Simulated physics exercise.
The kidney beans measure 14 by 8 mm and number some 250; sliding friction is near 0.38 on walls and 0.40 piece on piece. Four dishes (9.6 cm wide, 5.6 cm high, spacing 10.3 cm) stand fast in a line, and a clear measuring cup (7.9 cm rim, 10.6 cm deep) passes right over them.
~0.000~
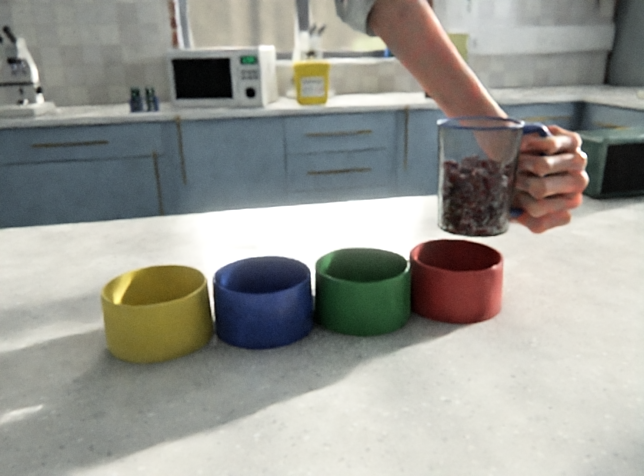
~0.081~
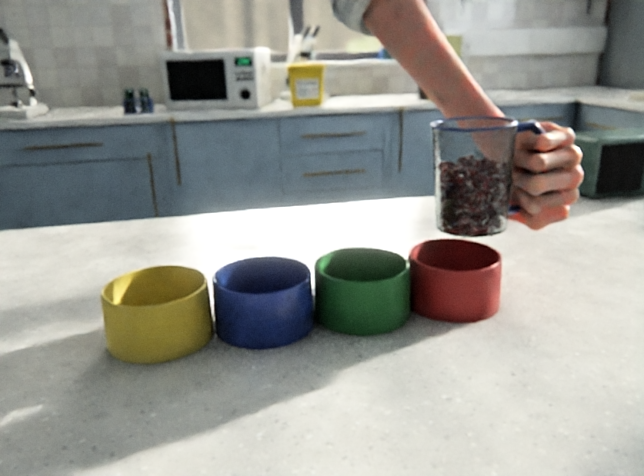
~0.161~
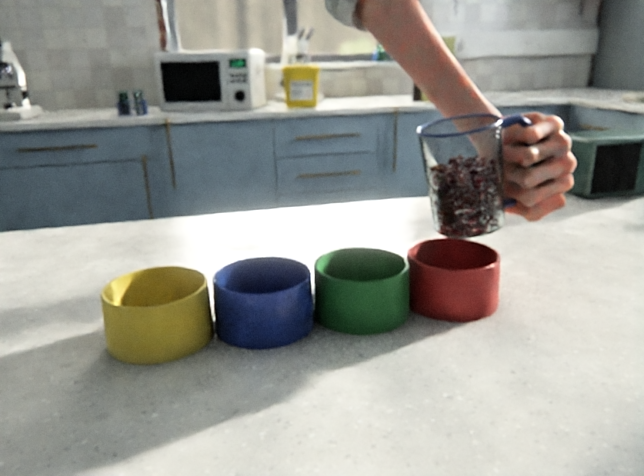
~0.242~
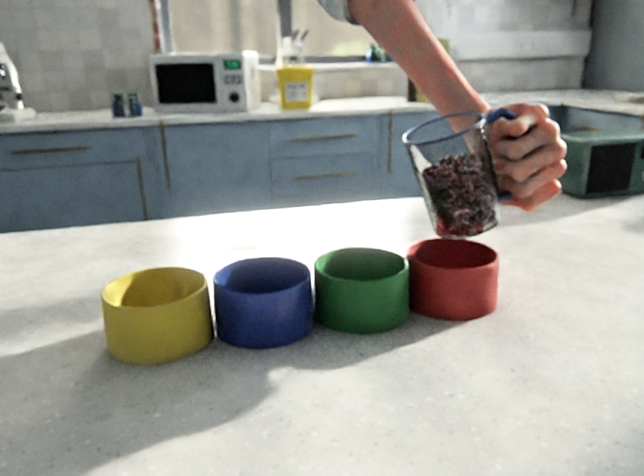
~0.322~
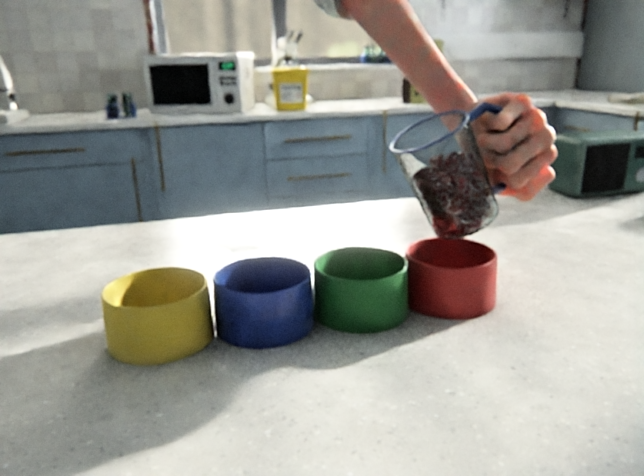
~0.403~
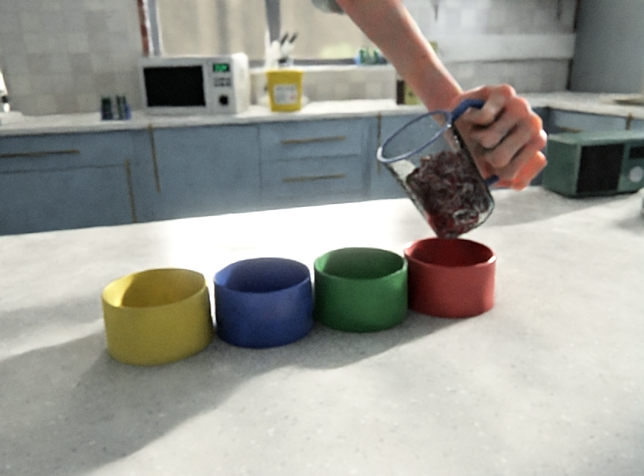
We see a hand holding a clear measuring cup of dark reddish pieces above a row of yellow, blue, green and red dishes on a counter; the hand moves the cup slightly left while tilting it leftward over the red dish.
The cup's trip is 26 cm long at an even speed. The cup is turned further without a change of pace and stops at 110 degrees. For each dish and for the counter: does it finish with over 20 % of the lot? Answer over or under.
Red under, blue over, green under, yellow under, counter under.
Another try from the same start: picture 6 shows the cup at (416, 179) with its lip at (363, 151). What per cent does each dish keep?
Red 0; blue 0; green 0; yellow 100.
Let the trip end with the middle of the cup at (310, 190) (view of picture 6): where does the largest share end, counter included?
Most goes to: Blue.
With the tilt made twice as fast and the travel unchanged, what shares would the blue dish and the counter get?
Then: Blue 30, counter 10.
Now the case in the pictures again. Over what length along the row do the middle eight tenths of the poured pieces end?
About 7 cm.
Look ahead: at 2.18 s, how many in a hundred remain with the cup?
Some 5 per cent of the load.
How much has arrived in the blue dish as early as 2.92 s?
About 85 per cent by then.
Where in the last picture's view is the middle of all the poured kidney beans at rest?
Around (257, 305).
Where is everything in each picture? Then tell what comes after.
Cup at (476, 176), tilt 0 degrees, lip at (442, 125), moved 0.0 cm; middle of the pieces at (480, 192); red dish at (456, 255); green dish at (362, 264); blue dish at (262, 274); yellow dish at (155, 284), in the first frame.
Cup at (472, 176), tilt 3 degrees, lip at (436, 127), moved 0.3 cm; middle of the pieces at (476, 192), in the second frame.
Cup at (464, 176), tilt 10 degrees, lip at (422, 134), moved 1.0 cm; middle of the pieces at (470, 192), in the third frame.
Cup at (456, 177), tilt 18 degrees, lip at (407, 143), moved 1.8 cm; middle of the pieces at (464, 191), in the fourth frame.
Cup at (448, 177), tilt 26 degrees, lip at (394, 151), moved 2.5 cm; middle of the pieces at (457, 190), in the fifth frame.
Cup at (439, 177), tilt 34 degrees, lip at (383, 161), moved 3.3 cm; middle of the pieces at (451, 188); red dish at (449, 252); green dish at (360, 262); blue dish at (262, 274); yellow dish at (156, 287). The cup turns about 100 degrees a second and travels 10 cm a second, in the sixth frame.
Then, at 1.47 s, tilt 110 degrees; cup holds 45 %, blue 45 %, green 5 %.
Then, at 2.18 s, tilt 110 degrees; cup holds 5 %, blue 85 %, green 5 %.
After 2.92 s, tilt 110 degrees; cup holds 0 %, blue 85 %, green 5 %.
At rest (3.2 s), red 0 %, blue 85 %, green 5 %, yellow 0 %, counter 10 %.
